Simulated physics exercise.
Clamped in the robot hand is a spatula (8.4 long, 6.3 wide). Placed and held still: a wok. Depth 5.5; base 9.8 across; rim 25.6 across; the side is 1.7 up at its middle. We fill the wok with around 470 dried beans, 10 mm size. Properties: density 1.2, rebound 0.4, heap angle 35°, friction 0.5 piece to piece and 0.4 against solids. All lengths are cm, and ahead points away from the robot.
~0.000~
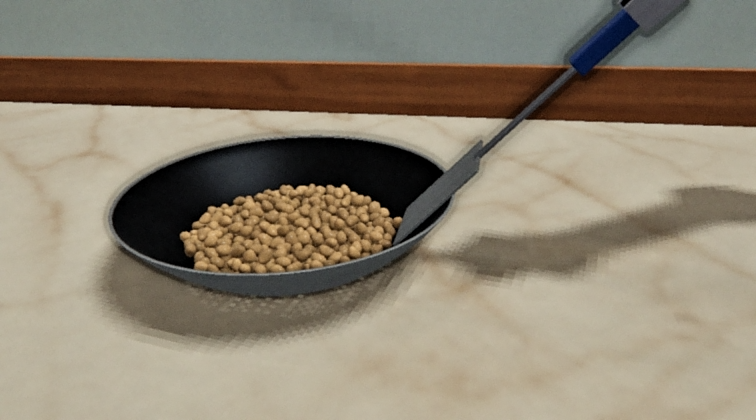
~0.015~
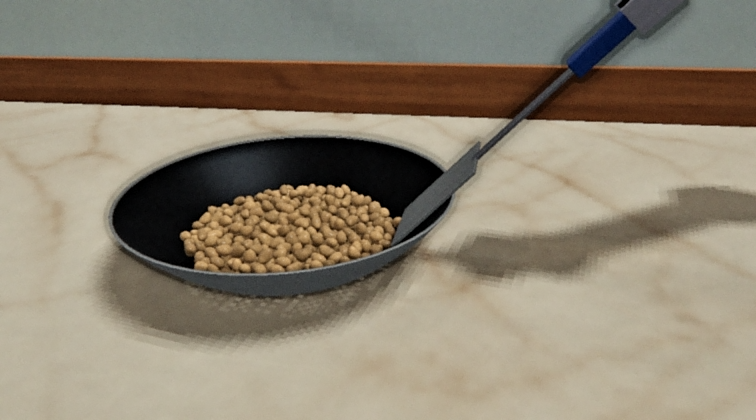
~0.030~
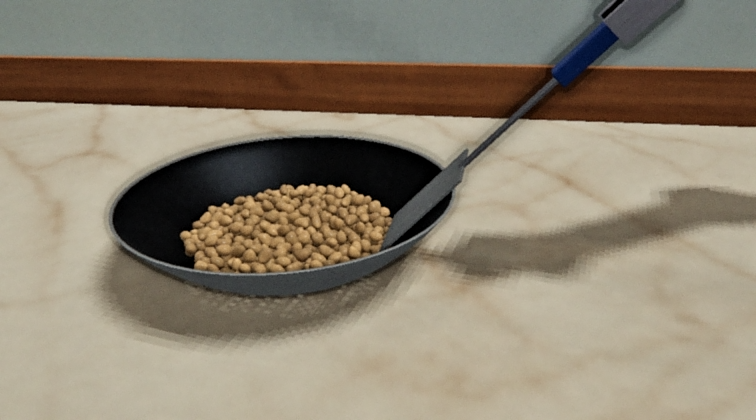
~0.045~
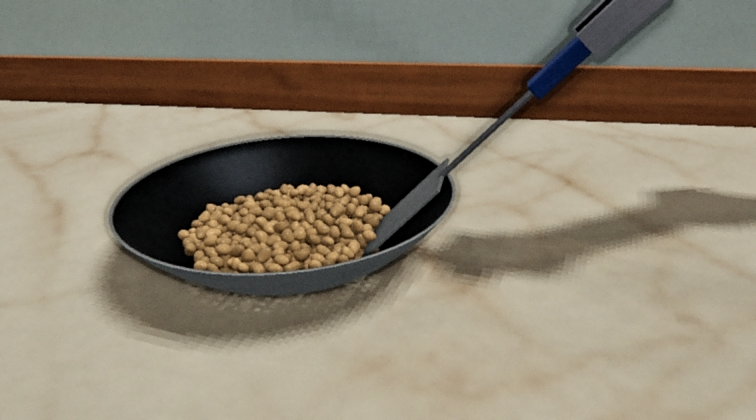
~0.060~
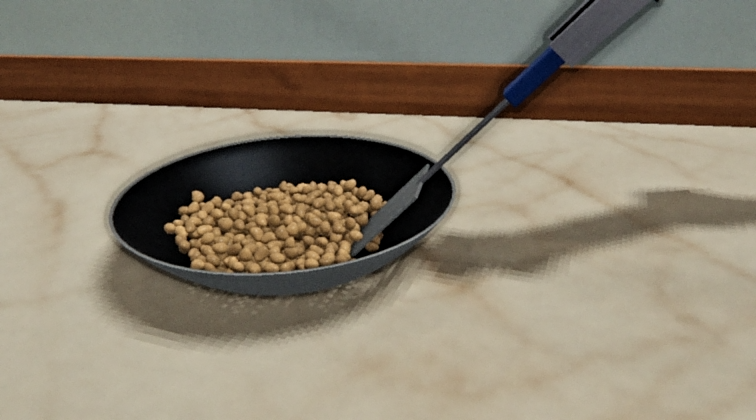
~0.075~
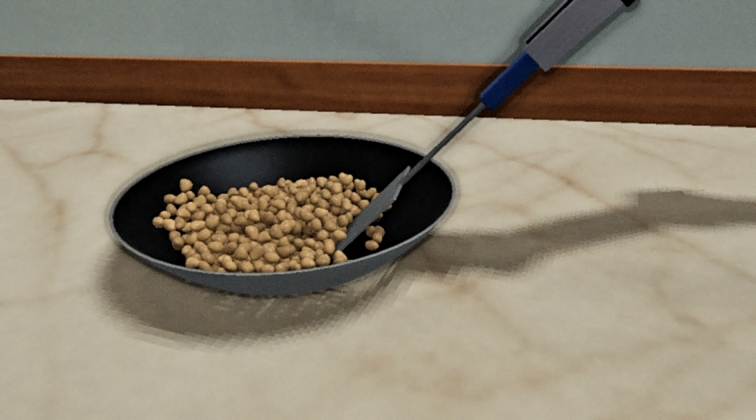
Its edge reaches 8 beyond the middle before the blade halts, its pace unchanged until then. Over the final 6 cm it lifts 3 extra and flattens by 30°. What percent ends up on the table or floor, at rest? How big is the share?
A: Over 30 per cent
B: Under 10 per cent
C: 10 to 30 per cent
C.
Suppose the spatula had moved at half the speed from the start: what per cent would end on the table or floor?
In that case, close to 5 per cent.
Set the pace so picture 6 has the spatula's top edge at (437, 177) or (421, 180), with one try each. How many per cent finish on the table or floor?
First try around 5 %, second try around 10 %.
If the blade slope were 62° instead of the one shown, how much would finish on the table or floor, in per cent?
20 %.
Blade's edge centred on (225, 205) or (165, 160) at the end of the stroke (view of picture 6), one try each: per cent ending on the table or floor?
5 % and 35 %.
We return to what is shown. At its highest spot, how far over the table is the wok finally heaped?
Some 6.0 cm above the table.
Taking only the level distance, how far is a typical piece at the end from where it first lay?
Roughly 4 cm.
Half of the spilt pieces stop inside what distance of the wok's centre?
It works out to near 22 cm.
By 0.11 s, sloping 47°, highest piece 6 above the table; 471 in the wok.
By 0.15 s, sloping 37°, highest piece 7 above the table; 469 in the wok, 2 on the blade or in flight.
By 0.37 s, sloping 17°, highest piece 8 above the table; 390 in the wok, 51 on the table or floor, 30 on the blade or in flight.
By 1.42 s, sloping 17°, highest piece 6 above the table; 390 in the wok, 81 on the table or floor.
Final count, 390 in the wok, 81 on the table or floor. That is 17 % on the table or floor.
